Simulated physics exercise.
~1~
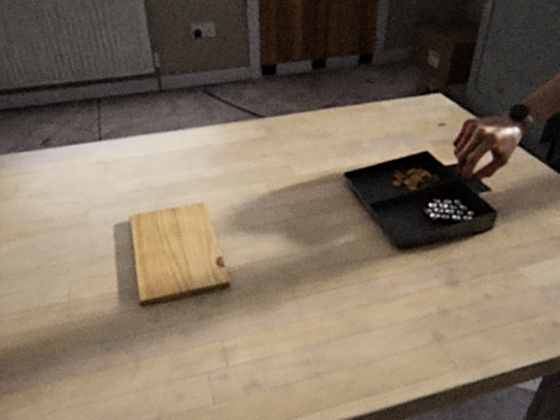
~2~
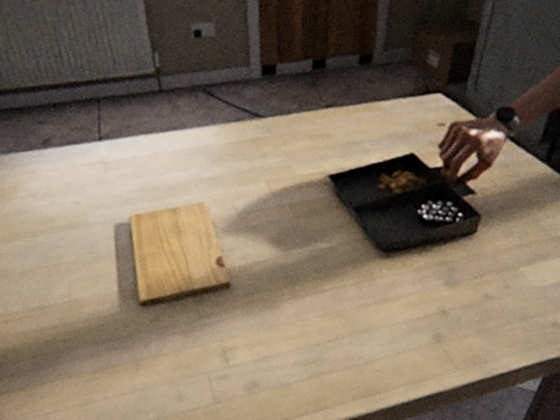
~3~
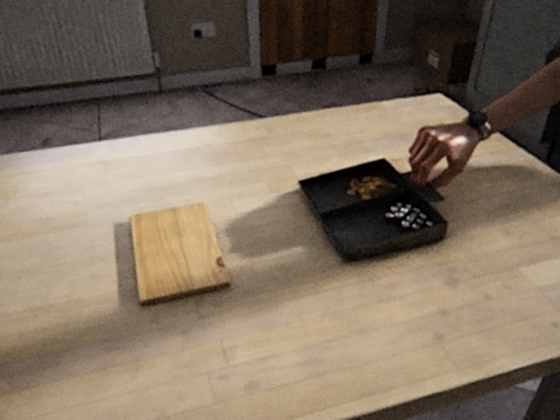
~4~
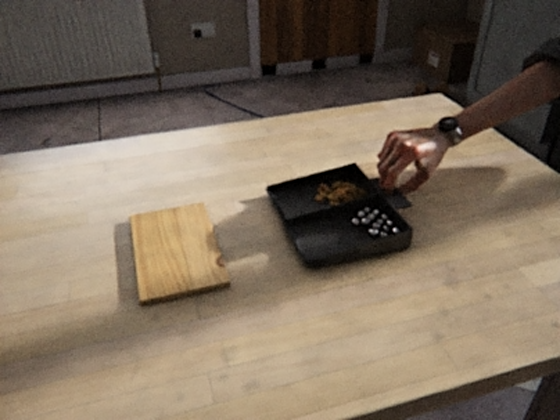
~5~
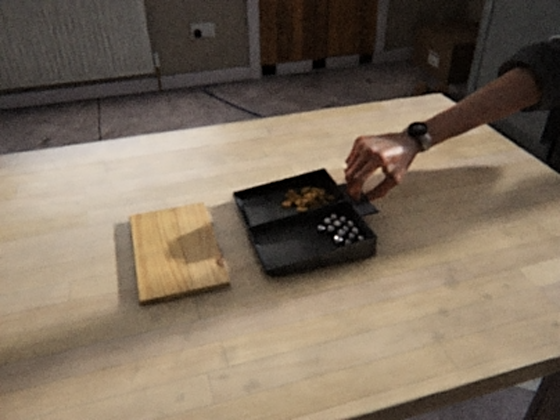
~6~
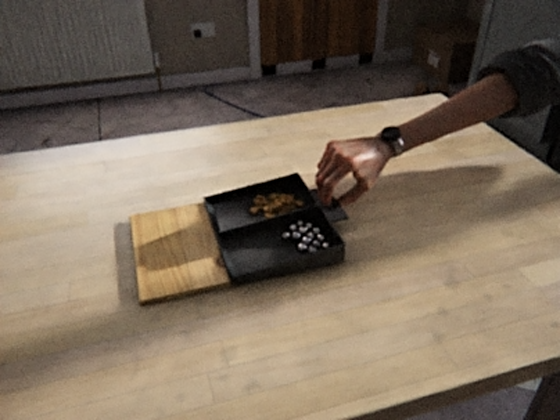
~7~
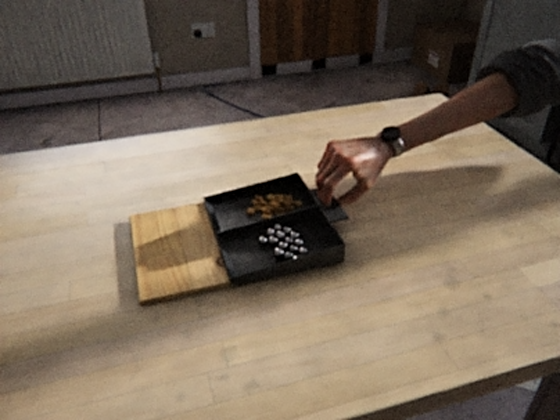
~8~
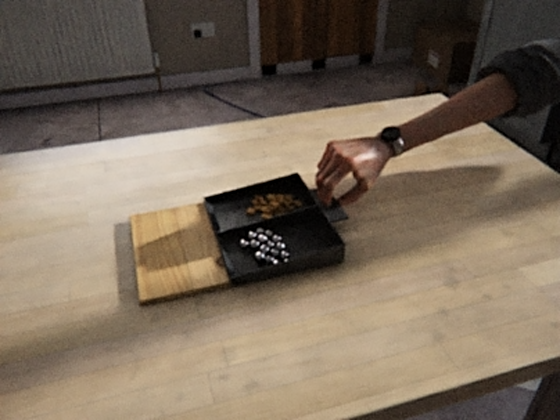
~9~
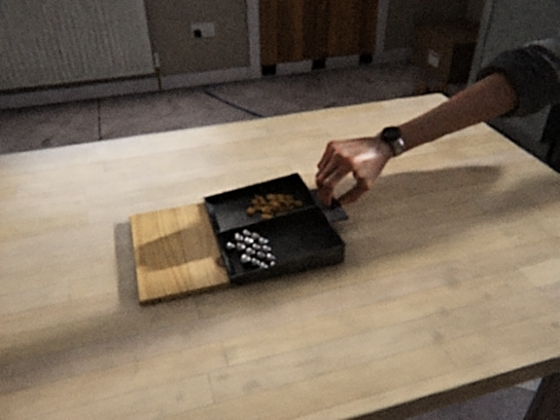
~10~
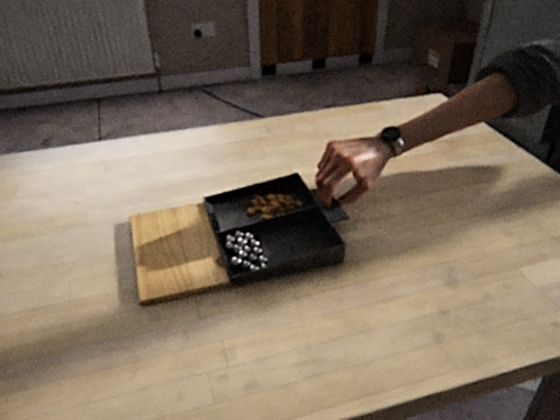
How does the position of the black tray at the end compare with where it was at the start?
At the start the tray is over on the right side of the table, well apart from the wooden board. By the end it is farther left and slightly nearer the viewer, resting against the board.
